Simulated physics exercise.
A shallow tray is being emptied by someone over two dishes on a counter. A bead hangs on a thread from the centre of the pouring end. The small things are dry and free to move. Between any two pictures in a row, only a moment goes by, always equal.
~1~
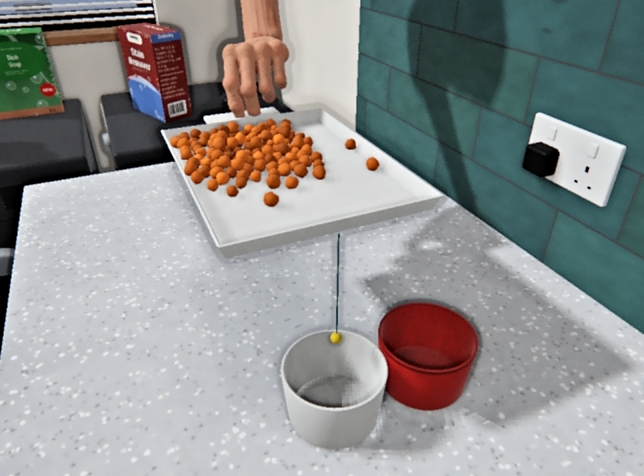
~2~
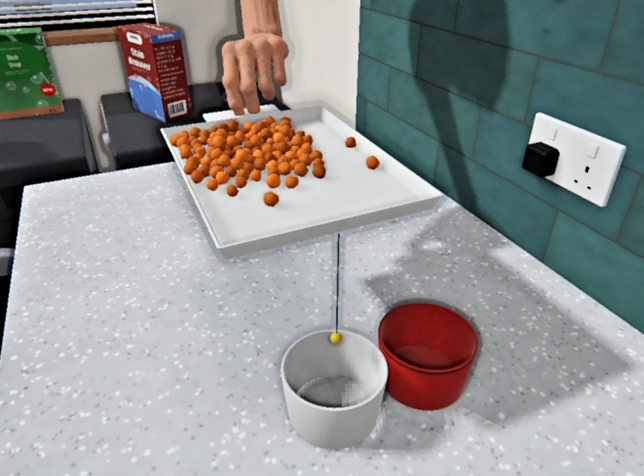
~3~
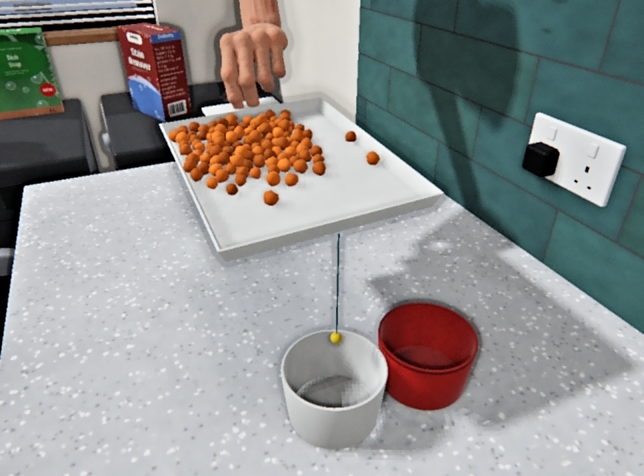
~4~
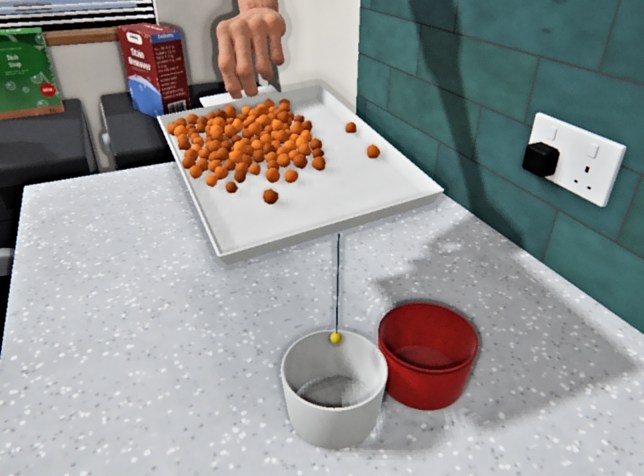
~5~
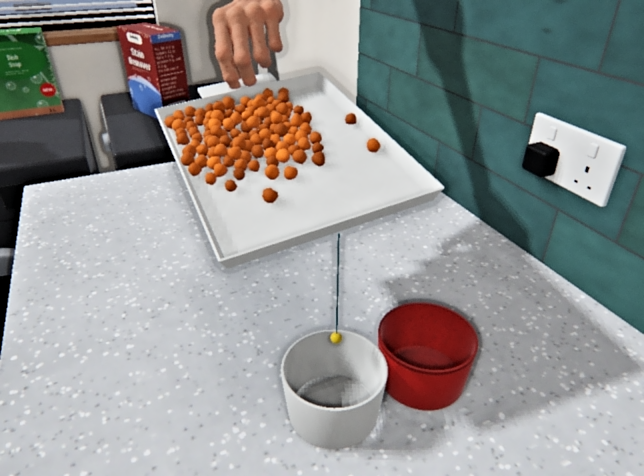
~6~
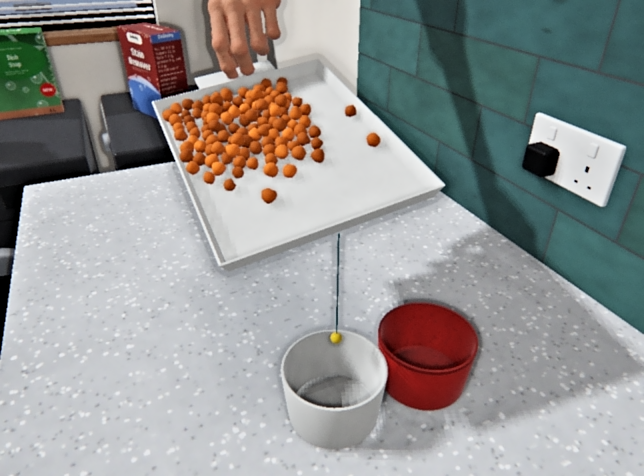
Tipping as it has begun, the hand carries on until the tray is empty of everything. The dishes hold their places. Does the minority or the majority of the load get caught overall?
The minority of it gets caught.
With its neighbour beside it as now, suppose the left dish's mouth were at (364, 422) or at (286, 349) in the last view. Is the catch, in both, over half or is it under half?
First less than half, then the smaller part.
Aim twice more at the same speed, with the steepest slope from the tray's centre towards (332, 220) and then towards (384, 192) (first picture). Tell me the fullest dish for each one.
Leftward dish for the first, Rightward dish for the second.
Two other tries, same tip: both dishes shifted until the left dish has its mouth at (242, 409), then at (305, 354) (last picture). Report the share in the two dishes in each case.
80 %, then 10 %.
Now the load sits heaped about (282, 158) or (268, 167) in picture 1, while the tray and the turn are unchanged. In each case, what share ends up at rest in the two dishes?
Roughly 10 per cent, then roughly 10 per cent.
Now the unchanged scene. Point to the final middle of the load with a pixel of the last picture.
Roughly pixel (234, 466).
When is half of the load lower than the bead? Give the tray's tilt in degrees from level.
The tilt is near 75° by then.
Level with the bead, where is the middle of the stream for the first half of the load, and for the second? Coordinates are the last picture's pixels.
It goes through near (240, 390) first, then near (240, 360).
Soon, tray tipped steeply; about two thirds on the tray; a small part outside both; a small part in the air.
A while on, tray tipped right over; a stray few on the tray; a small part in the left dish; most outside both; a small part in the air.
Towards the end, tray tipped past a quarter turn; a small part in the left dish; nearly all outside both.
Finally, tray tipped past a quarter turn; a small part in the left dish; none in the right dish; nearly all outside both.
